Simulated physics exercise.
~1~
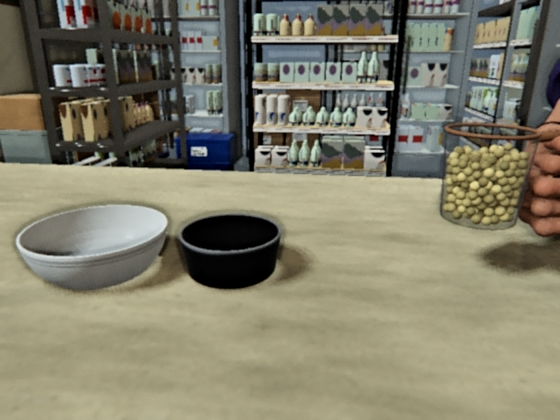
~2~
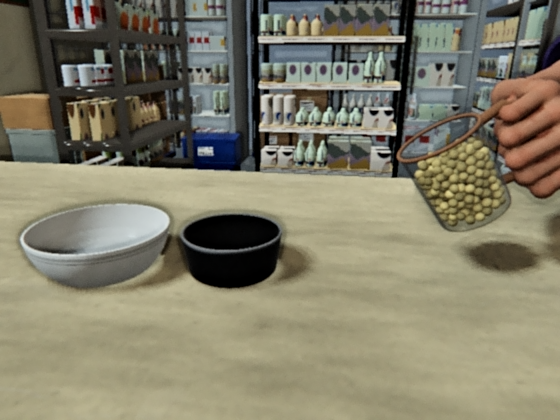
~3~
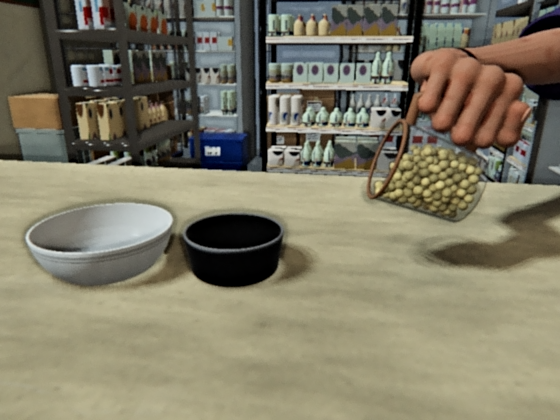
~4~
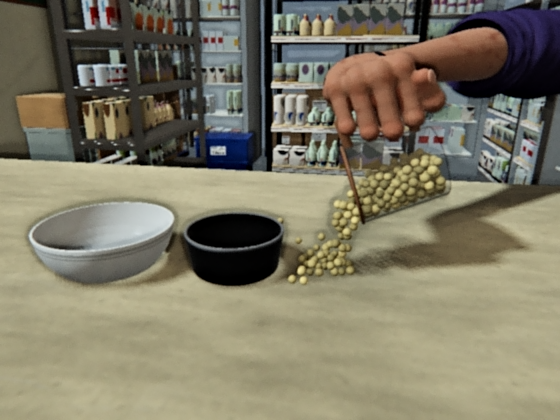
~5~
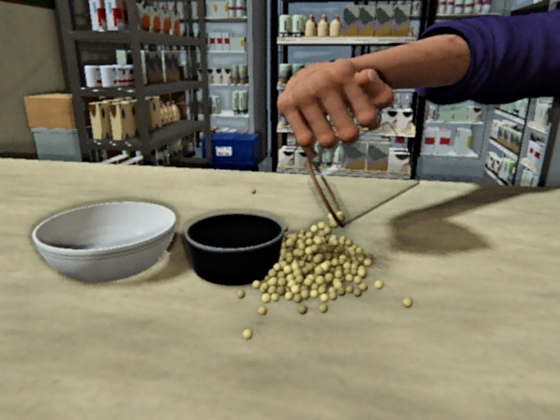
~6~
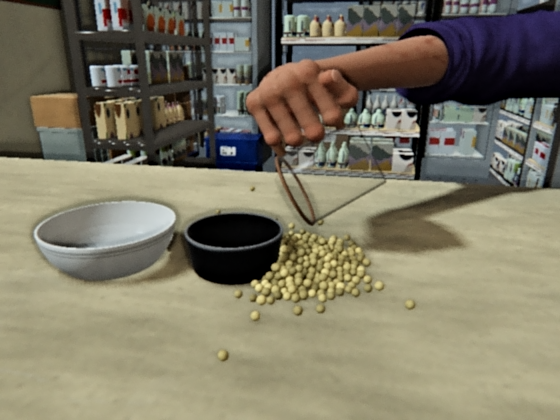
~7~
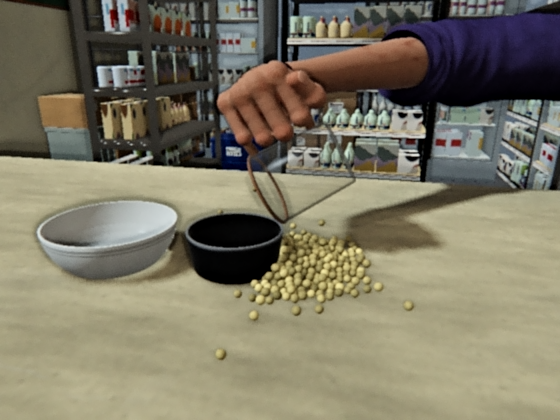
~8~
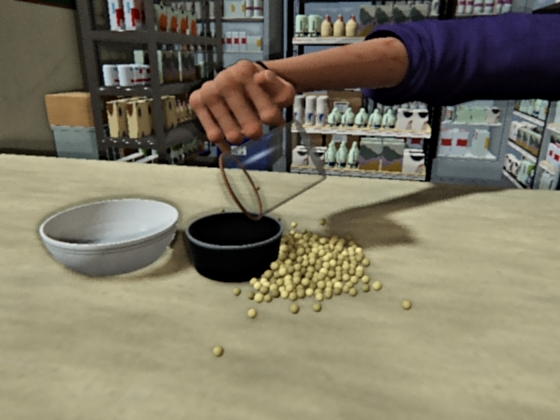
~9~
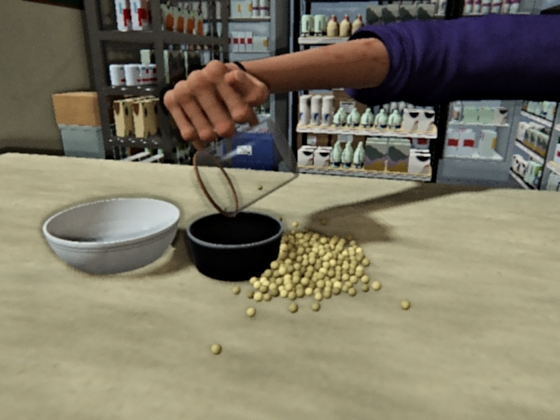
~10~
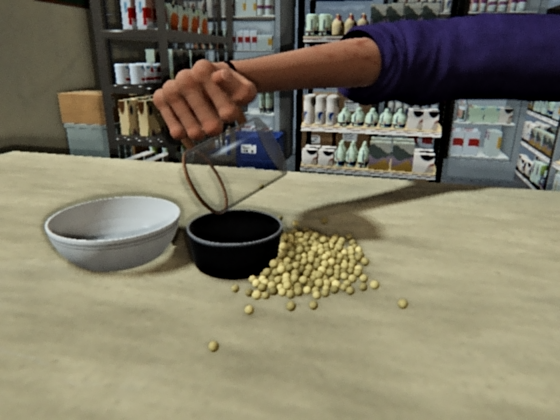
A hand in a purple sleeve holds a clear cup of pale soya beans above the right side of a beige counter, seen from the front and slightly above, with stocked store shelves behind. A white bowl stands at the left, with a black dish close beside it. The hand carries the cup leftward while tipping it, and beans spill onto the counter before it reaches the dish. They heap against the dish's right side, and a few roll away. The emptied cup continues left over the black dish, ending tilted mouth-down, with the beans left on the counter.
